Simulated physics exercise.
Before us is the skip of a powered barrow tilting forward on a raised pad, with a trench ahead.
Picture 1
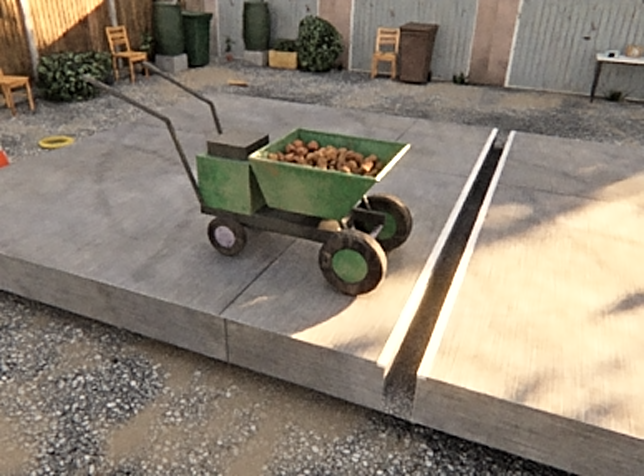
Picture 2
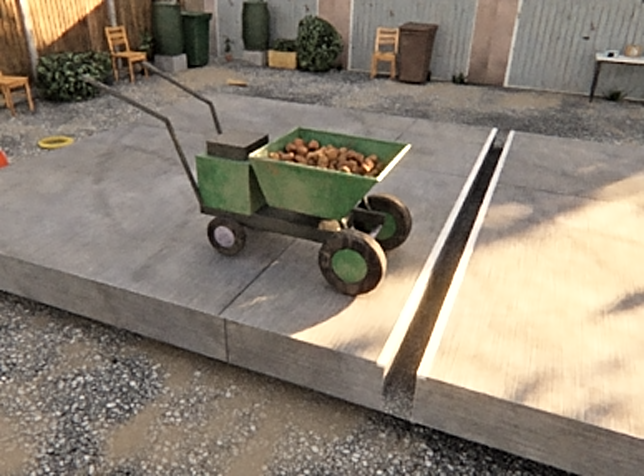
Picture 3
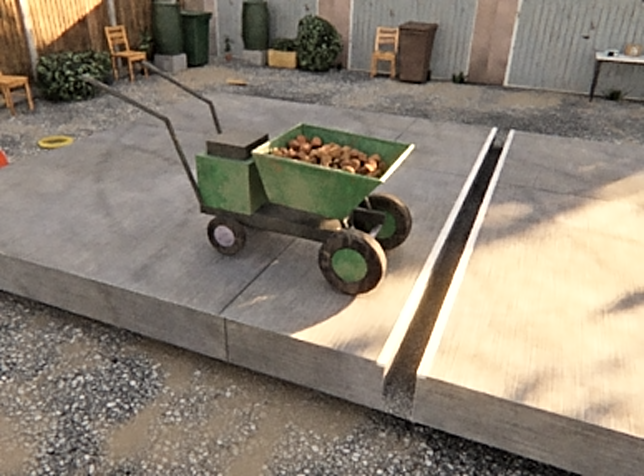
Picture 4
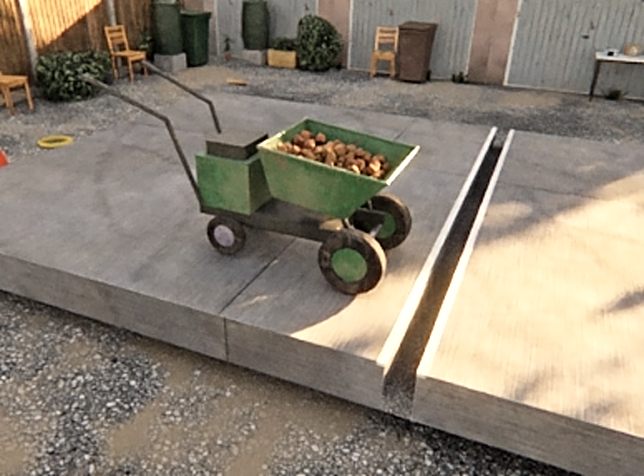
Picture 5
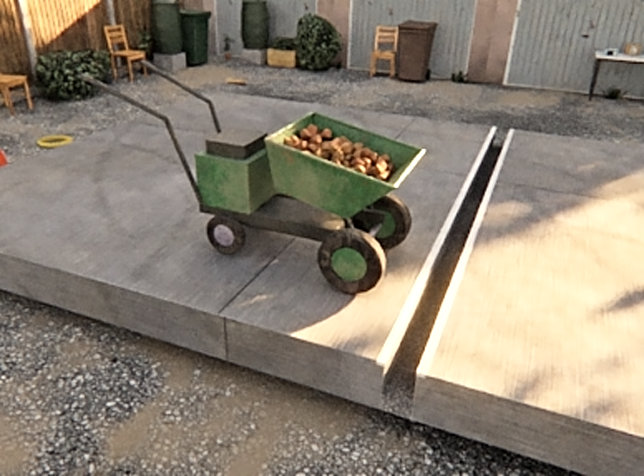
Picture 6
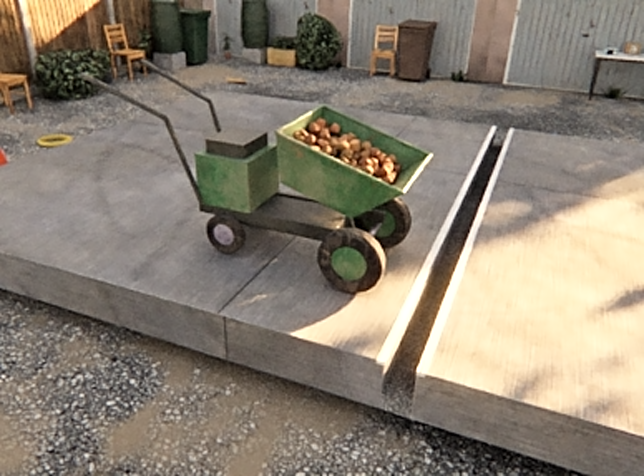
The video shows a green wheeled barrow loaded with brown clods standing on a raised concrete pad beside a narrow trench. Its wheels stay still while the skip, level at first, gradually tilts forward to the right, toward the trench.
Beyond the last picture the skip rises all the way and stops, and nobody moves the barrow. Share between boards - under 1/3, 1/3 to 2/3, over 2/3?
Under 1/3.
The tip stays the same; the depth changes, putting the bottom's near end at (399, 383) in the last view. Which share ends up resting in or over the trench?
Roughly 0 in a hundred.
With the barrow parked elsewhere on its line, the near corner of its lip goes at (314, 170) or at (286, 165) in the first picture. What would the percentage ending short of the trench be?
The first position yields around 20 per cent; the second yields around 50 per cent.
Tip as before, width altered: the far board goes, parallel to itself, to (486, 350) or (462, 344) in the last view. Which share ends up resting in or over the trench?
Roughly 80 % first, 30 % second.
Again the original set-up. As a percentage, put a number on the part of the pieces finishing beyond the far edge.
95 %.
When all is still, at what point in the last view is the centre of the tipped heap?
Centre at rest, last view: Approx. (507, 294).
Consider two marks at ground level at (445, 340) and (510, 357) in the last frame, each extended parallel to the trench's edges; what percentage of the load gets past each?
80 and 40 in a hundred.
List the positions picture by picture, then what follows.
The first picture shows lip of the skip near (376, 180), level; top of the load near (319, 164), clay clods; first edge of the trench near (398, 329); far edge near (436, 339), the trench under half as wide as the skip, and about as deep as wide.
The second picture shows lip of the skip near (377, 181), level; top of the load near (320, 163).
The third picture shows lip of the skip near (381, 182), tipped barely; top of the load near (314, 156).
The fourth picture shows lip of the skip near (386, 184), tipped a little; top of the load near (313, 157).
The fifth picture shows lip of the skip near (394, 188), tipped a little; top of the load near (312, 150).
The sixth picture shows lip of the skip near (402, 193), tipped clearly; top of the load near (327, 148); first edge of the trench near (397, 327); far edge near (435, 336).
Shortly afterwards, skip tipped steeply; the whole lot in the skip.
Next, skip tipped right over; near two thirds in the skip; near a quarter beyond it; only a few falling.
Some moments later, skip tipped right over; a little in the skip; only a few in or heaped over the trench; the bulk beyond it.
In the end, skip tipped right over; only a few in the skip; only a few in or heaped over the trench; all but a few beyond it.
